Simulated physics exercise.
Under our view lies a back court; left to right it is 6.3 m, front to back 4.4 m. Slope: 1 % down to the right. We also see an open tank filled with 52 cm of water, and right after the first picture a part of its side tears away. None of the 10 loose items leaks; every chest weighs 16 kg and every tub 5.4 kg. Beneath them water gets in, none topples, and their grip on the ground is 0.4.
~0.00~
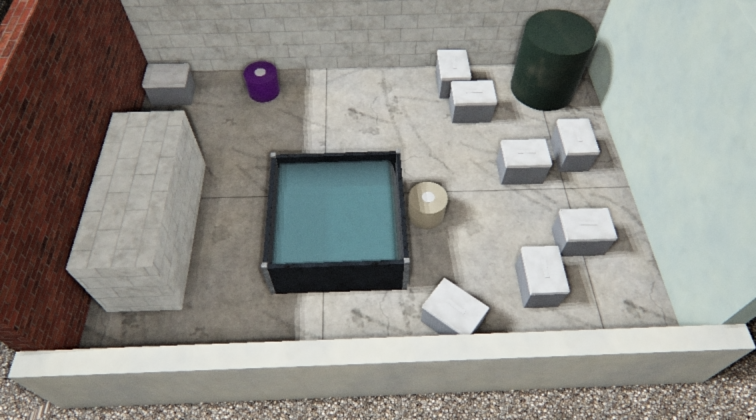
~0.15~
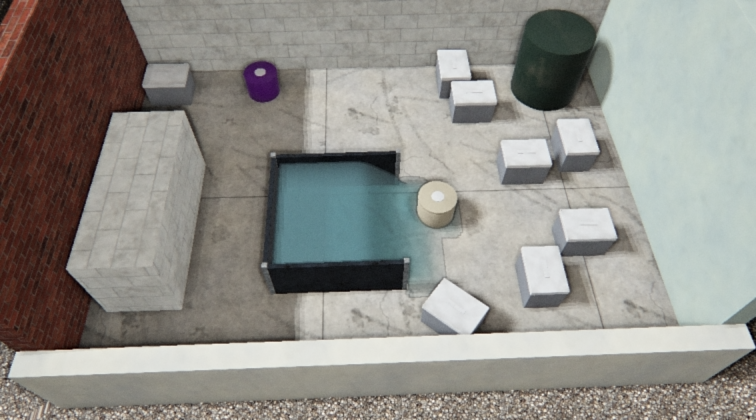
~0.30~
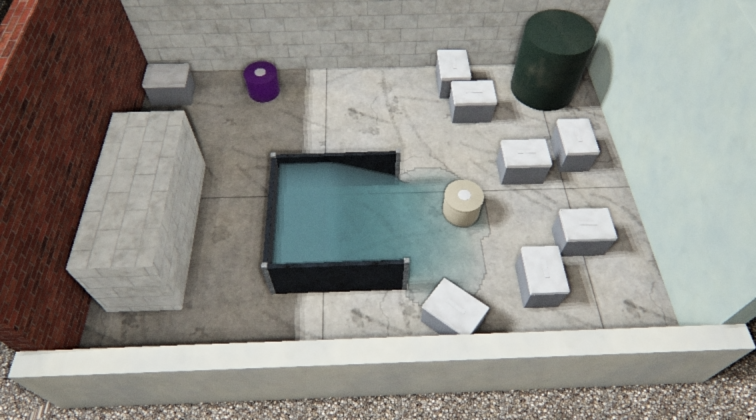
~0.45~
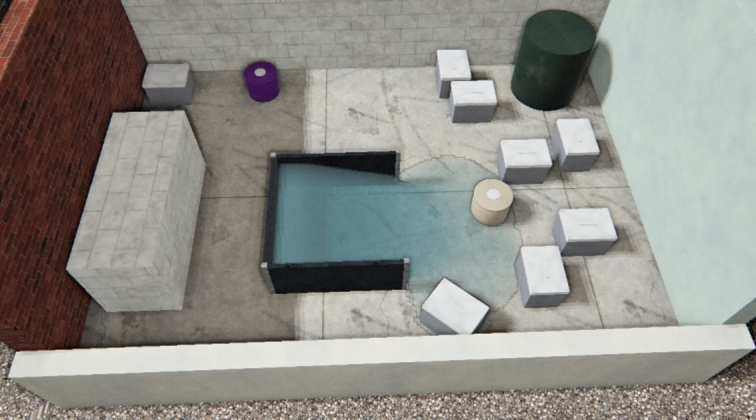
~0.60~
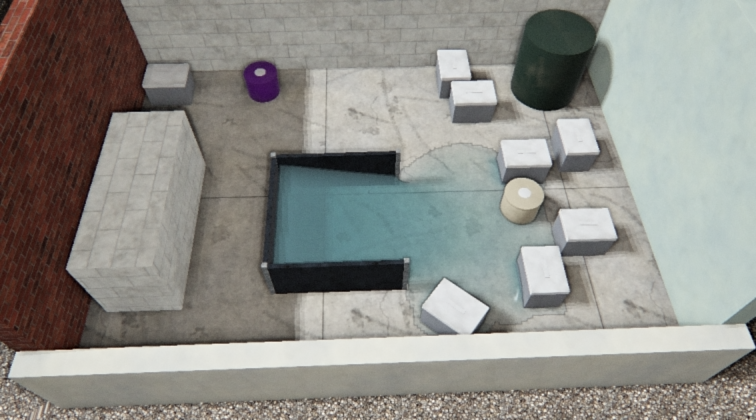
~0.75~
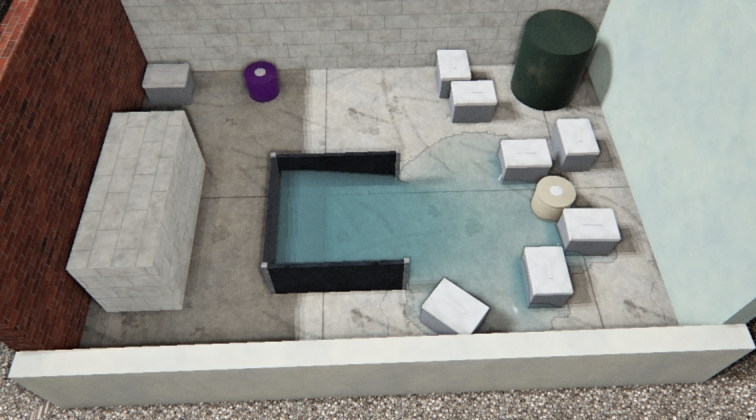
A dark-sided tank of water in a walled court lost its right side, and the water spread rightward across the floor, carrying a cream tub in among the pale blocks while a purple tub stayed put.
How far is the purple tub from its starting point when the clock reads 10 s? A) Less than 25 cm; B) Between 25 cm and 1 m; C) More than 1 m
(A) Less than 25 cm.
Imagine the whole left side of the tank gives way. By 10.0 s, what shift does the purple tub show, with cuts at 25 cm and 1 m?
In that case the purple tub travels far.
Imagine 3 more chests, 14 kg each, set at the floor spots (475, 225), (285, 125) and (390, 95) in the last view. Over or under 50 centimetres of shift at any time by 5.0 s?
In order: Above it, below it, below it.
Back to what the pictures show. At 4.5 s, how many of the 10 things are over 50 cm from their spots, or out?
I count 3 of them.
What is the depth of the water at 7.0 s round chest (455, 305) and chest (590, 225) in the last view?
3 and 7 cm.
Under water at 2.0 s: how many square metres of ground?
Near 12 m2 in all.
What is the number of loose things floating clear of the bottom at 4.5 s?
Total: 5.
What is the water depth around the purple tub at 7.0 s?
Roughly 3 cm at that moment.
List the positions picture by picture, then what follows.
In the first frame, the purple tub at (260, 73), on the bottom; 1.9 m2 under water; 0 of 10 have shifted.
In the second frame, the purple tub at (260, 73) rests on the ground; water covers 2.5 m2; 1 of 10 have shifted.
In the third frame, the purple tub at (260, 73), on the bottom; 3.3 m2 under water; 1 of 10 have shifted.
In the fourth frame, the purple tub at (260, 73), on the bottom; 4.4 m2 under water; 1 of 10 have shifted.
In the fifth frame, the purple tub at (260, 73) rests on the ground; 5.3 m2 under water; 1 of 10 have shifted.
In the sixth frame, the purple tub at (260, 73) rests on the ground; water covers 6.3 m2; 1 of 10 have shifted.
After 2.0 s the purple tub is near (260, 73), 0.0 m from its start, aground; 3 afloat.
After 4.5 s the purple tub is near (260, 73), 0.0 m from its start, aground; 5 afloat.
After 7.0 s the purple tub is near (259, 73), 0.0 m from its start, aground; 1 afloat.
After 10.0 s the purple tub is near (251, 75), 0.1 m from its start, aground; 1 afloat.
